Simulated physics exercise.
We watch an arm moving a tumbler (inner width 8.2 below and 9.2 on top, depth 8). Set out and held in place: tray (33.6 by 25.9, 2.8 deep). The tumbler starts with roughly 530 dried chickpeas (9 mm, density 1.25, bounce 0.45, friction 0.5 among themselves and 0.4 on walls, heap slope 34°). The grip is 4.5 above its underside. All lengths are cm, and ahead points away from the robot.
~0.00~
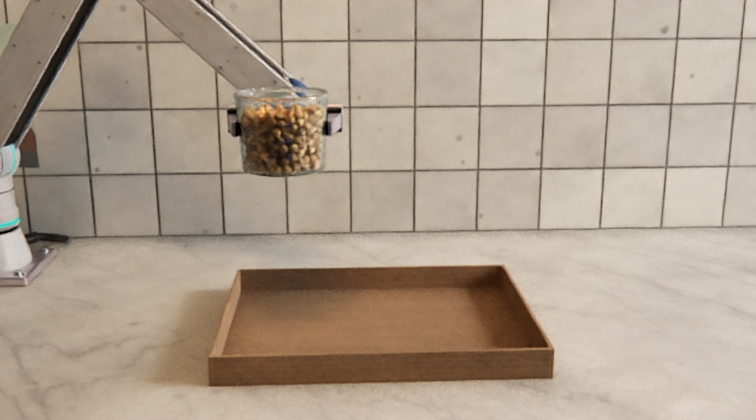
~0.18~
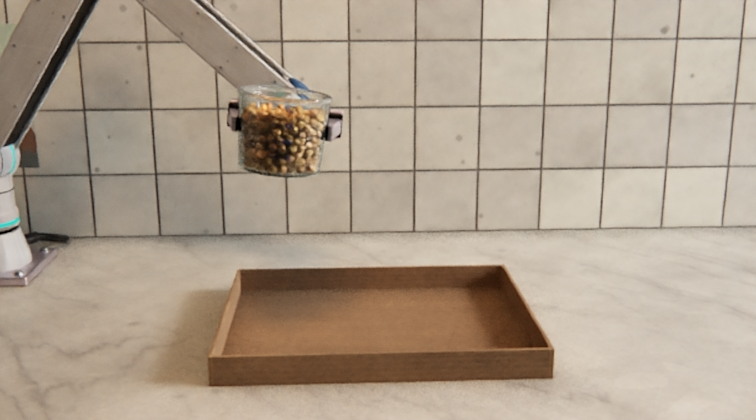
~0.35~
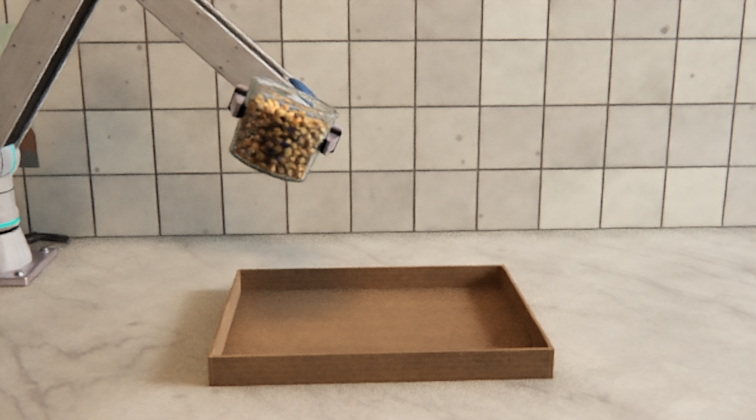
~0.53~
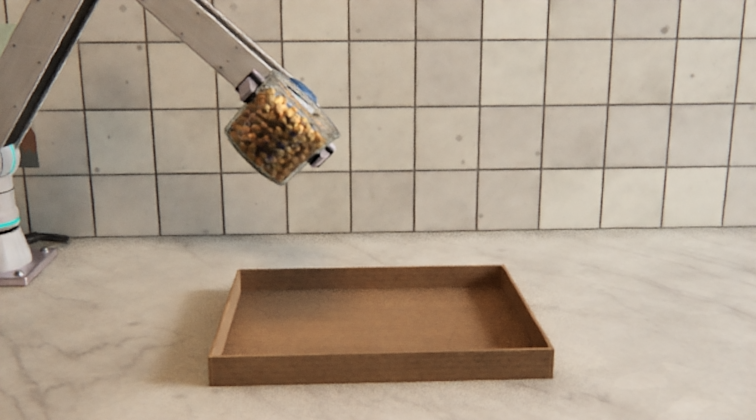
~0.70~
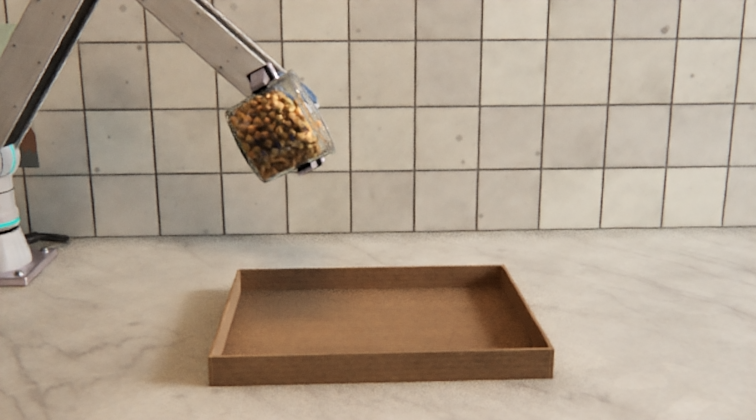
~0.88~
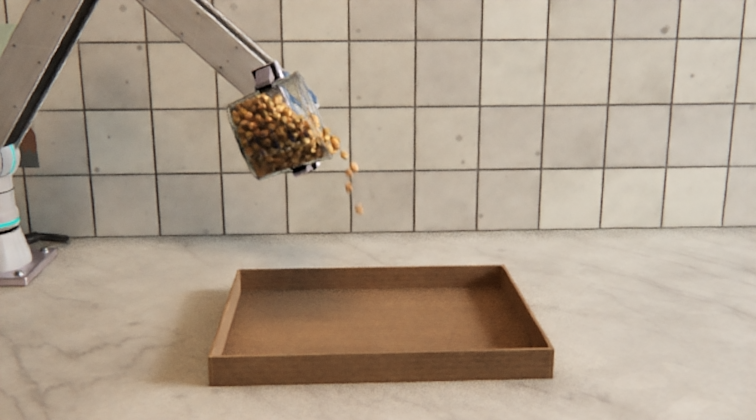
A pale marble counter in front of a wall of off-white square tiles with dark grout is seen from the front and slightly above, in a view that stays still. A grey robot arm on the left grips a clear tumbler of tan dried chickpeas at upper centre, above and behind a shallow brown tray. The arm tilts the tumbler steadily to the right, and a few chickpeas slip over its rim and drop through the air.
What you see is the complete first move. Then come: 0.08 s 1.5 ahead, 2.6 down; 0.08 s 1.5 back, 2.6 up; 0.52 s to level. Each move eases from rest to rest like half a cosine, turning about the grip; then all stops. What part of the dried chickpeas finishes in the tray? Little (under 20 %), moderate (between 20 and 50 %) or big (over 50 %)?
Answer: Little; under 20 % of the dried chickpeas finish in the tray.
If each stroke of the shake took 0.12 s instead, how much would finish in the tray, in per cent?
In that case some 5 per cent.
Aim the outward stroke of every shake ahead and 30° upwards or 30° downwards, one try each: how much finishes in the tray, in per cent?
Some 60 and 25 per cent.
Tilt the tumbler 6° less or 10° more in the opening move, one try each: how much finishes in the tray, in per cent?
Some 10 and 30 per cent.
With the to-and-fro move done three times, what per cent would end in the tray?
Then about 30 per cent.
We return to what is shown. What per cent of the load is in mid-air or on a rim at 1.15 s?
Some 7 per cent.
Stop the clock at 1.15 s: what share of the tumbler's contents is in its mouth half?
Some 40 per cent.
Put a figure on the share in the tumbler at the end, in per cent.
Some 90 per cent.
By 1.15 s, tilted 61° forward, highest piece 26 above the table; 473 in the tumbler, 19 in the tray, 37 in flight or on a rim.
By 1.42 s, tilted 11° forward, highest piece 27 above the table; 465 in the tumbler, 63 in the tray, 1 in flight or on a rim.
By 1.76 s, level, highest piece 27 above the table; 465 in the tumbler, 64 in the tray.
By 2.81 s, level, highest piece 27 above the table; 465 in the tumbler, 64 in the tray.
Final count, 465 in the tumbler, 64 in the tray. That is 12 % in the tray.
